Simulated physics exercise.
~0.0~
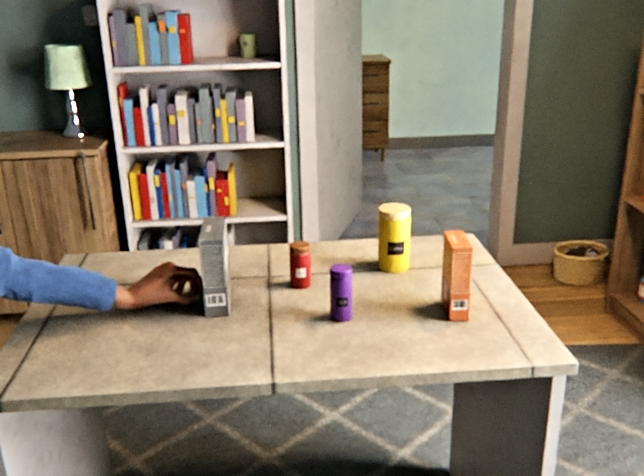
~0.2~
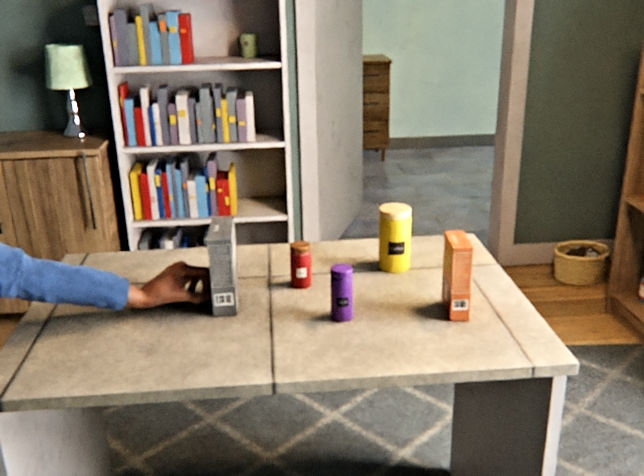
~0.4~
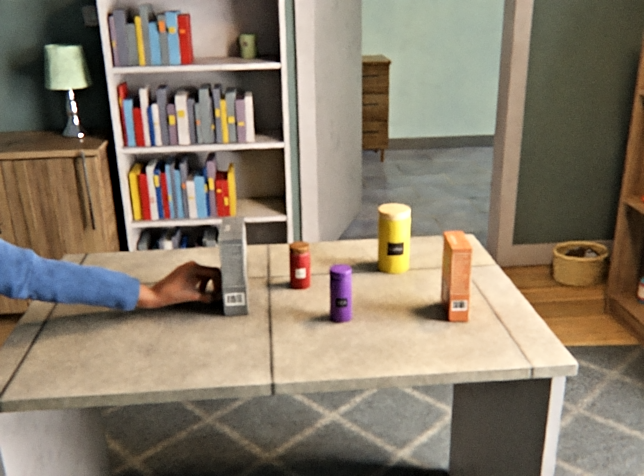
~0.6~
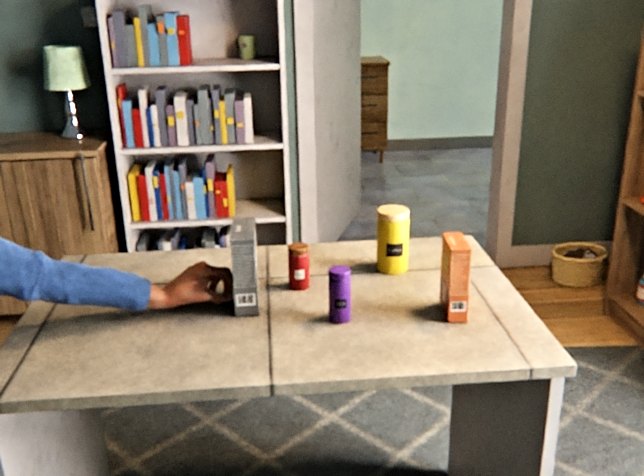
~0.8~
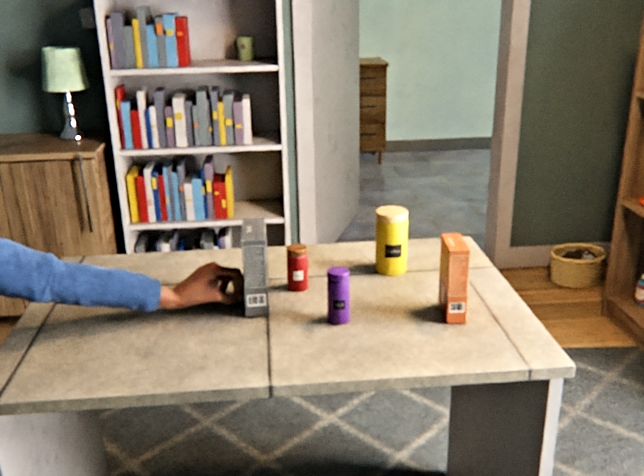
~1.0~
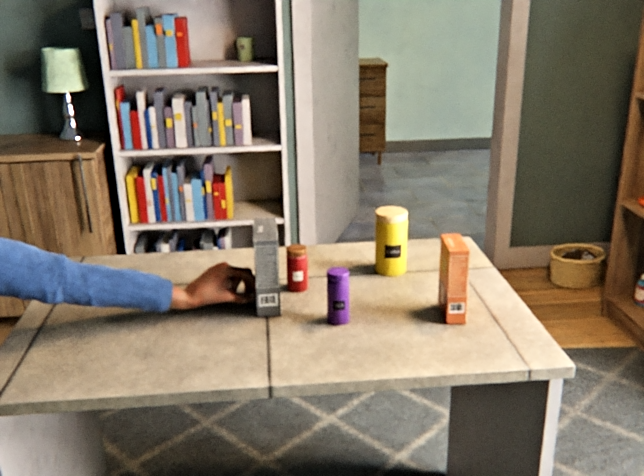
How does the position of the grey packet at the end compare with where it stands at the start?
The grey packet ends farther to the right on the table, much closer to the red shaker than it is at the start.
